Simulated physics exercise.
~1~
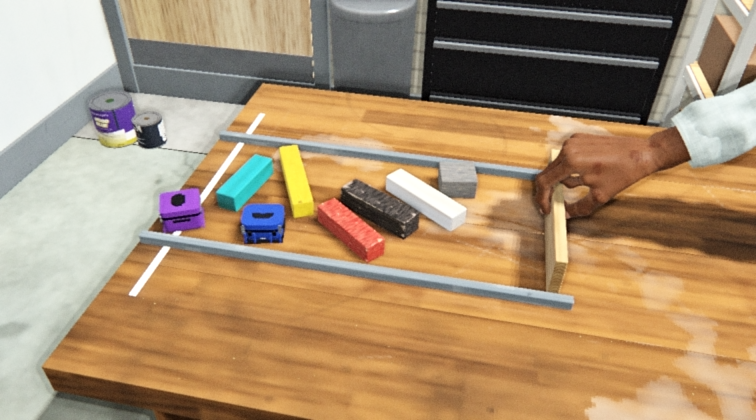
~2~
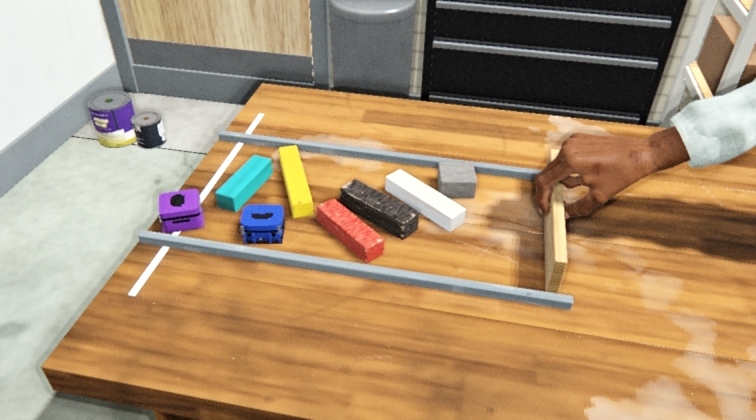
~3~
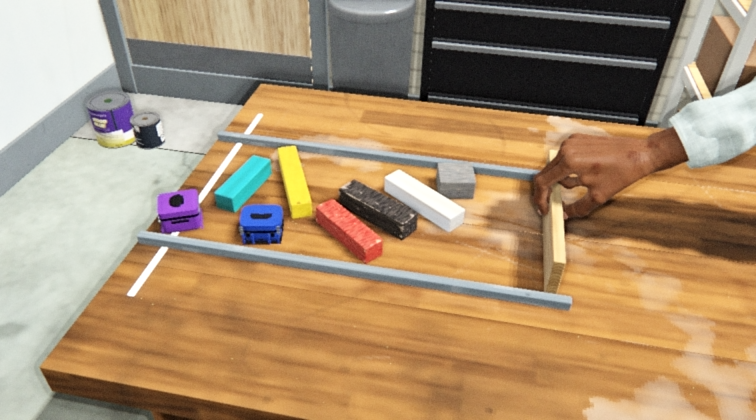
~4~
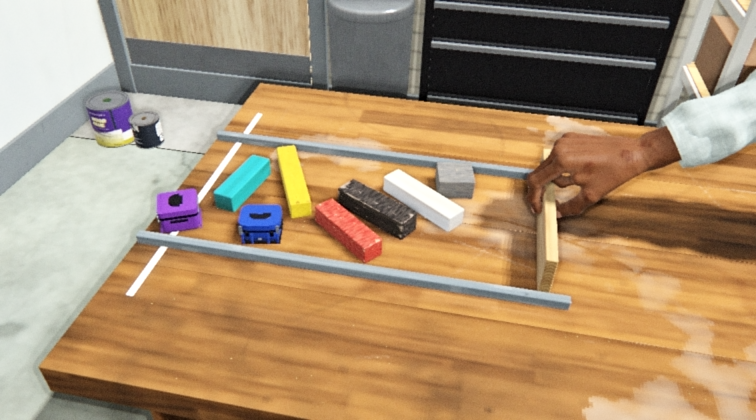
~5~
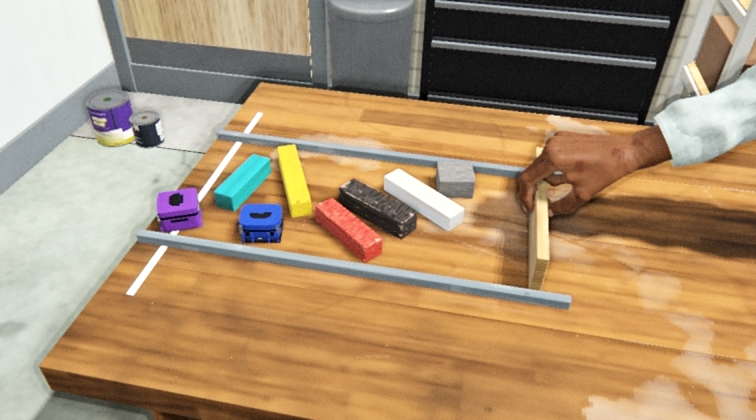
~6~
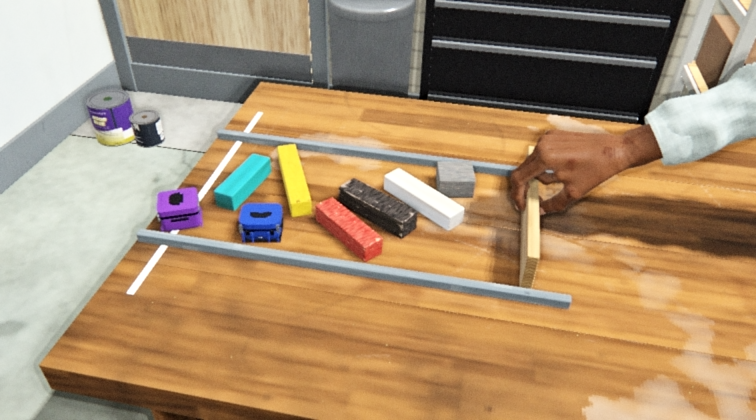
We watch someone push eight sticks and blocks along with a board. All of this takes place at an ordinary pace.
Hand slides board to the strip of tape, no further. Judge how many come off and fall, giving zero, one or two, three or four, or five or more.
Expect a large batch, five at least, to go down.
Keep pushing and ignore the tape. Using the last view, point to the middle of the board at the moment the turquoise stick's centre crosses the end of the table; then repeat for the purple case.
Points: About (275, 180) and about (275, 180).
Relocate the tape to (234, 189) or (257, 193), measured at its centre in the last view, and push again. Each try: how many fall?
On the floor, 3 then 2.
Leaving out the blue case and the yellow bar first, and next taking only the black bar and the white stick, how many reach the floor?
5 in the first try, 4 in the second.
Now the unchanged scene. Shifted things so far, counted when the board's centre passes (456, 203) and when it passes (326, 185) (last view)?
Answer - first 2, then 7.
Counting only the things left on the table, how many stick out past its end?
That'd be 1.
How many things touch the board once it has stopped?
1 of them.
Soon after, none off yet; purple case at rest near (180, 210); turquoise stick at rest near (244, 181); blue case at rest near (262, 223).
After that, none off yet; purple case at rest near (180, 210); turquoise stick displaced a little near (212, 178); blue case displaced about its own width near (225, 223).
In the end, the number that fall off is five or more; gone, white stick, black bar, red bar, yellow bar, blue case, turquoise stick and purple case.
